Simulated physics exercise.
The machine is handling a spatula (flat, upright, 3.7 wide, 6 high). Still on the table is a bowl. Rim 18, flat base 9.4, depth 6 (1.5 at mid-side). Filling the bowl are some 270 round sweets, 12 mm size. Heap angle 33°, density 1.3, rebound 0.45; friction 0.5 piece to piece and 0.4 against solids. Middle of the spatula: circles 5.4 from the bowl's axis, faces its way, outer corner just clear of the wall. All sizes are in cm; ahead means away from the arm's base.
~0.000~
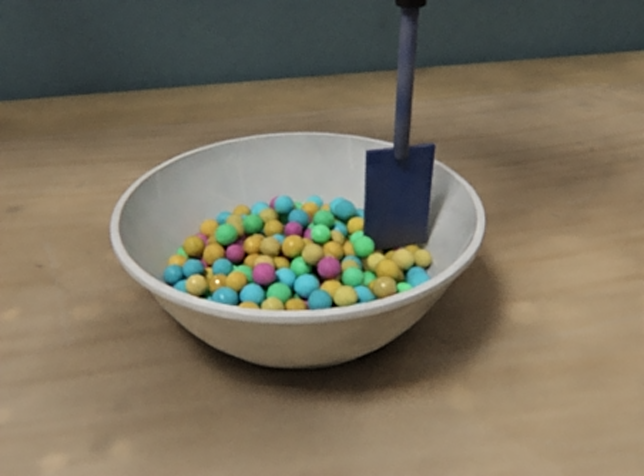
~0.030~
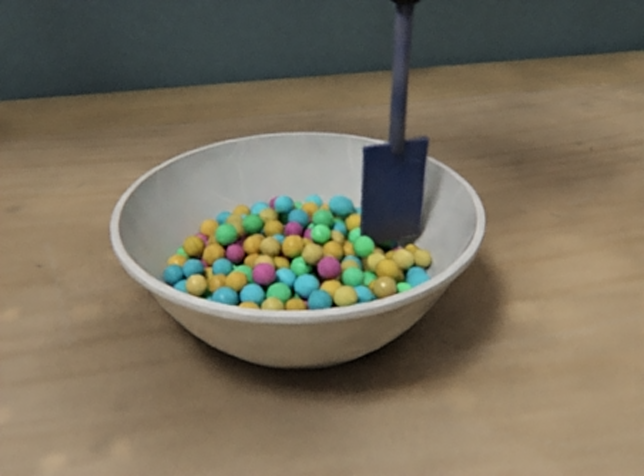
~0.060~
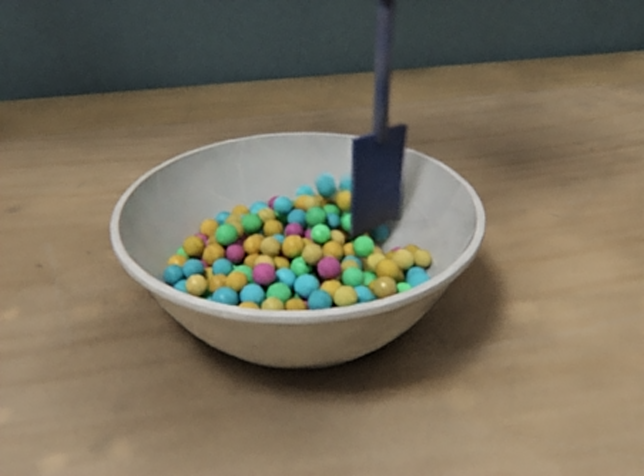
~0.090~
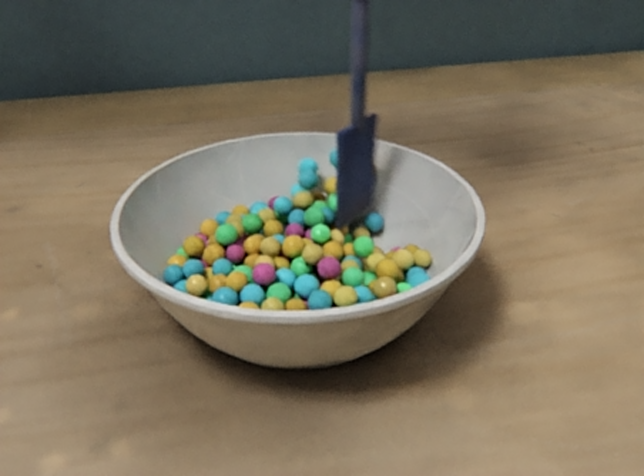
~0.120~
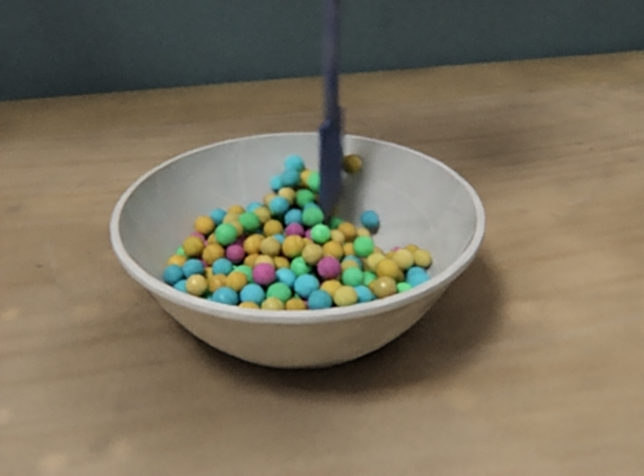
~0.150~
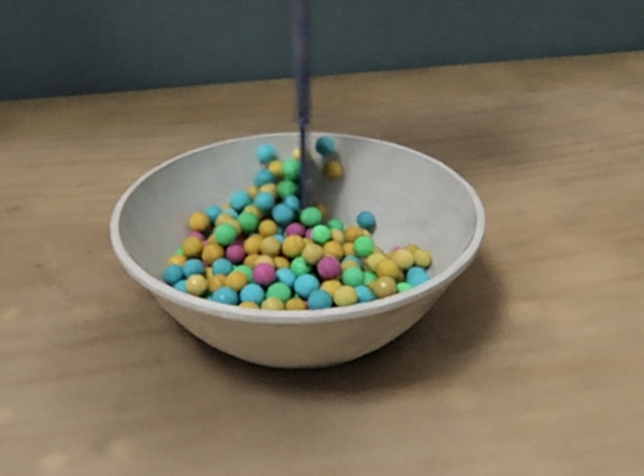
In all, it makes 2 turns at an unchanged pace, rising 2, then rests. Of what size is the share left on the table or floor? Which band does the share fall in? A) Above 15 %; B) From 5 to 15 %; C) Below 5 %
From 5 to 15 %.
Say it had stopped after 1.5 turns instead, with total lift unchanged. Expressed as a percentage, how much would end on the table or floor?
I'd expect around 5 per cent.
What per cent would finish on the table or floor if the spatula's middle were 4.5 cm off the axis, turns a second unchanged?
In that case some 10 per cent.
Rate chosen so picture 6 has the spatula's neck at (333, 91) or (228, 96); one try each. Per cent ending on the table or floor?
Near 5 in a hundred for the first and near 20 in a hundred for the second.
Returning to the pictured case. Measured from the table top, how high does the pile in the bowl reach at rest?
I'd say close to 4.5 centimetres.
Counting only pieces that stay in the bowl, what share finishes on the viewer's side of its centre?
About 45 per cent.
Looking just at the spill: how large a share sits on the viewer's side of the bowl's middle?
Close to 40 in a hundred.
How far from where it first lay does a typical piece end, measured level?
3 centimetres.
After 0.59 s, 328° round, highest piece 10 above the table; 253 in the bowl, 9 on the table or floor, 6 in flight or on the tool.
After 1.03 s, 222° round, highest piece 6 above the table; 241 in the bowl, 27 on the table or floor.
After 1.45 s, 0° round, highest piece 4 above the table; 241 in the bowl, 27 on the table or floor.
After 2.15 s, 0° round, highest piece 4 above the table; 241 in the bowl, 27 on the table or floor.
At rest, 241 in the bowl, 27 on the table or floor. That is 10 % on the table or floor.
